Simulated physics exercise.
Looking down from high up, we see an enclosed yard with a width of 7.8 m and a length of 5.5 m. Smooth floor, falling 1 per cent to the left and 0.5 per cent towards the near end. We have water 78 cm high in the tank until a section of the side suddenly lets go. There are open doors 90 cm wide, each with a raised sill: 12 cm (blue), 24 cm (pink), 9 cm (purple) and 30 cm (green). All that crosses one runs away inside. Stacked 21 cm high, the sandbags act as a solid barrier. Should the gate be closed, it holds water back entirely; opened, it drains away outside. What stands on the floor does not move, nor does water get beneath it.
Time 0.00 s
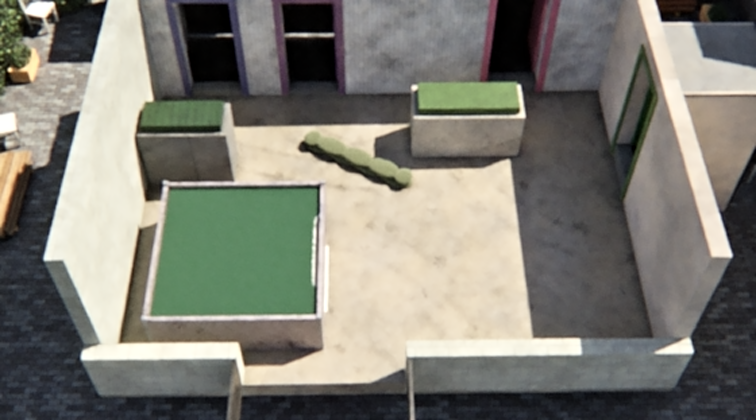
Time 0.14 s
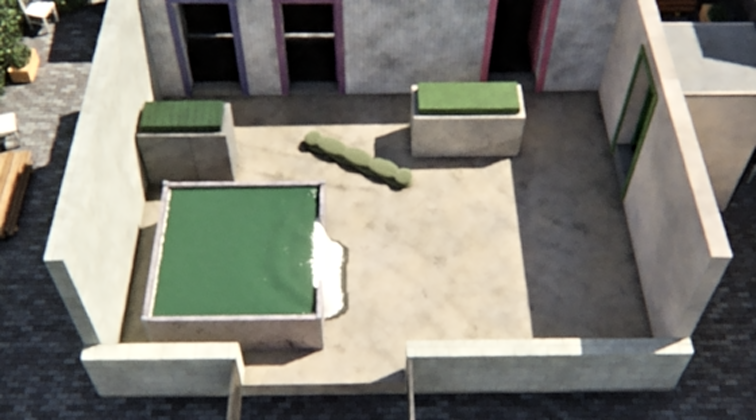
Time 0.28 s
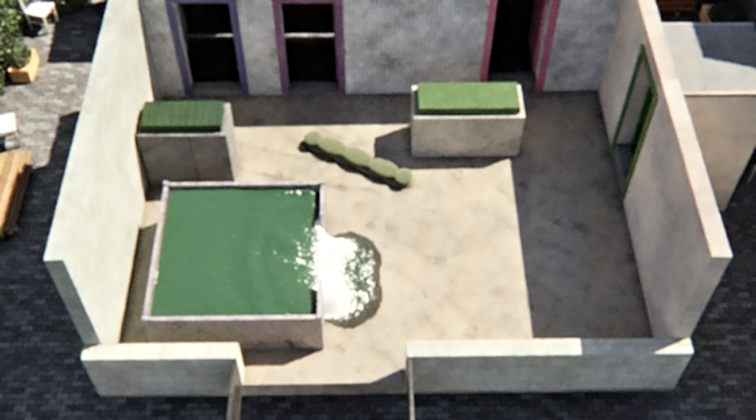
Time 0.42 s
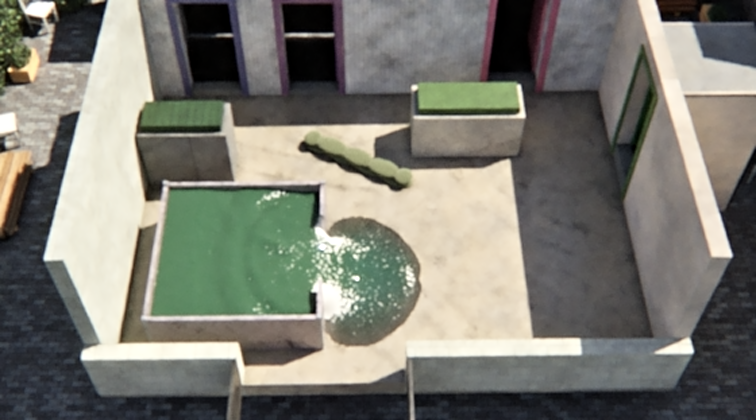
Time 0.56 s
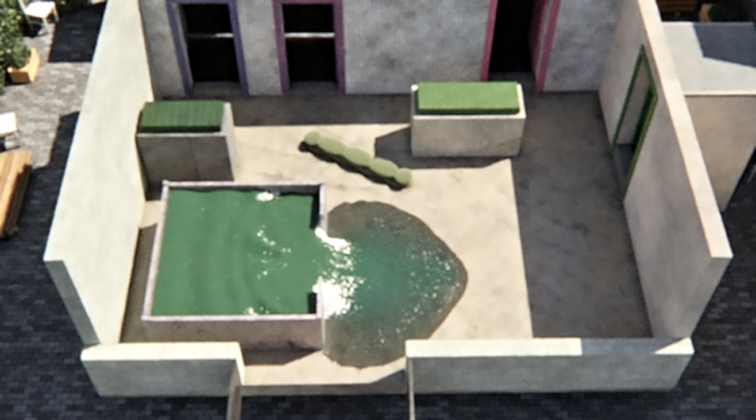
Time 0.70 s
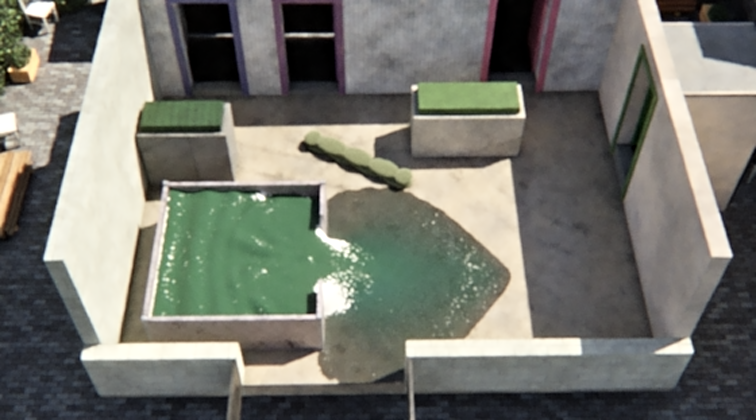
In a walled yard, green water sat still in a square tank until it burst through the right side, foaming, and spread across the pale floor in a widening, pointed pool below the low hedge-like barrier.
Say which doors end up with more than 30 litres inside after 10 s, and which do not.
Blue door not more than 30 litres inside, pink door not more than 30 litres inside, purple door not more than 30 litres inside, green door not more than 30 litres inside.
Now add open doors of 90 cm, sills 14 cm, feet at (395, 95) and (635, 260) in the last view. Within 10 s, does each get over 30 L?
Taking them in order, the first gets too little and the second enough.
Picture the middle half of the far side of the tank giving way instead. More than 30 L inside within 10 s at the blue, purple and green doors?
Then it goes blue too high, purple too high, green fine.
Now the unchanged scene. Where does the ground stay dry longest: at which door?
It's the blue door that comes last.
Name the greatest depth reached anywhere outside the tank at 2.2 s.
About 45 cm at most.
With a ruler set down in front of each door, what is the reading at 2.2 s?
Blue 0 cm, pink 0 cm, purple 0 cm, green 21 cm.
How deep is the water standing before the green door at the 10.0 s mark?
Around 12.5 cm deep.
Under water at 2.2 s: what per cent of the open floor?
Near 50 per cent is wet.
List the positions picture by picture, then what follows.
Still water, 78 cm deep, in the tank at (239, 250), in the first frame.
Water pours out at (321, 267) and has run 0.7 m, to (335, 314); typically 12 cm deep outside, 78 cm at the tank's back, in the second frame.
The front is at (371, 310), 0.9 m from the gap at (321, 270); 1.1 m2 of floor is under water; 78 cm left at the back of the tank, in the third frame.
Water pours out at (321, 270) and has run 1.4 m, to (414, 292); typically 10 cm deep outside, 78 cm at the tank's back, in the fourth frame.
The front is at (461, 285), 2.1 m from the gap at (321, 269); 4.5 m2 of floor is under water; 78 cm left at the back of the tank, in the fifth frame.
The front is at (504, 281), 2.8 m from the gap at (321, 270); 6.4 m2 of floor is under water; 74 cm left at the back of the tank, in the sixth frame.
After 1.4 s water covers 40 % of the floor and is deepest (44 cm) near (331, 283); blue door not reached, pink door not reached, purple door not reached, green door not reached.
After 2.2 s water covers 50 % of the floor and is deepest (45 cm) near (639, 341); blue door not reached, pink door not reached, purple door not reached, green door 21 cm at the sill, 0 L in.
After 3.5 s water covers 55 % of the floor and is deepest (36 cm) near (575, 331); blue door not reached, pink door 6 cm at the sill, 0 L in, purple door not reached, green door 25 cm at the sill, 0 L in.
After 6.0 s water covers 70 % of the floor and is deepest (24 cm) near (610, 154); blue door not reached, pink door 17 cm at the sill, 1 L in, purple door 7 cm at the sill, 0 L in, green door 12 cm at the sill, 0 L in.
After 10.0 s water covers 95 % of the floor and is deepest (22 cm) near (165, 153); blue door 15 cm at the sill, 7 L in, pink door 11 cm at the sill, 1 L in, purple door 10 cm at the sill, 12 L in, green door 12 cm at the sill, 0 L in.
